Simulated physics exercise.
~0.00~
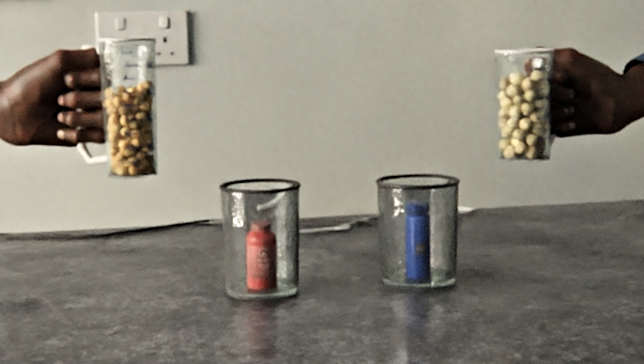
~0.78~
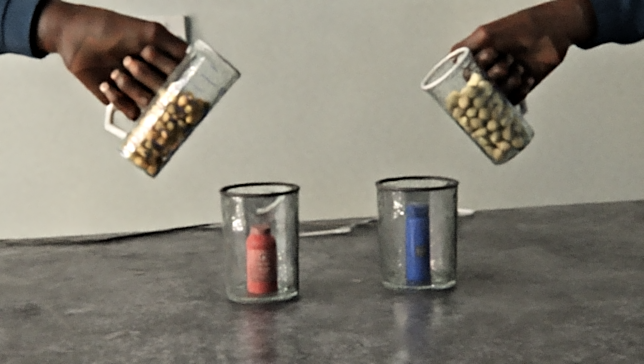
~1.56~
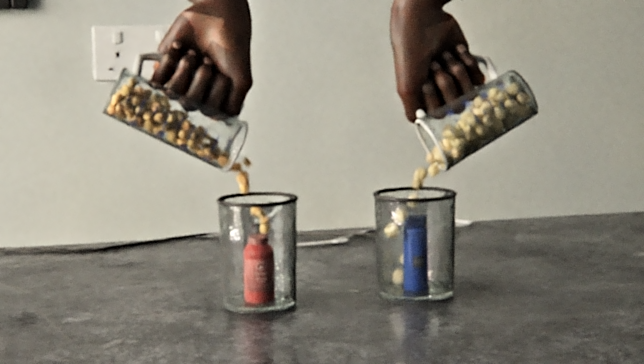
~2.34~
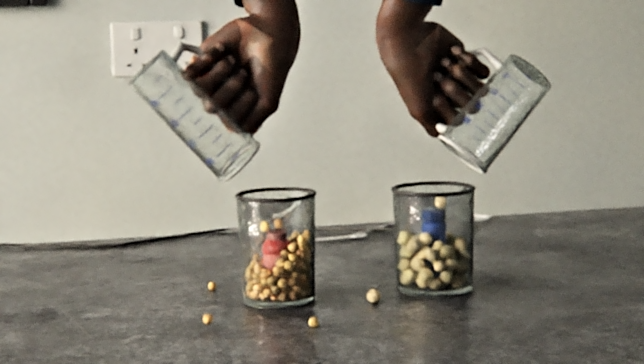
Two hands hold clear, handled cups of small, round, tan pieces, one at each side above a dark counter where two clear glasses stand, a red object upright in the left and a blue one in the right. The hands bring the cups inward and tilt them toward the glasses. Pieces begin to spill from both cups, dropping in around the objects. The cups tip further until they are empty. Both glasses end about half full, with the red and blue objects still showing and a few stray pieces lying on the counter.
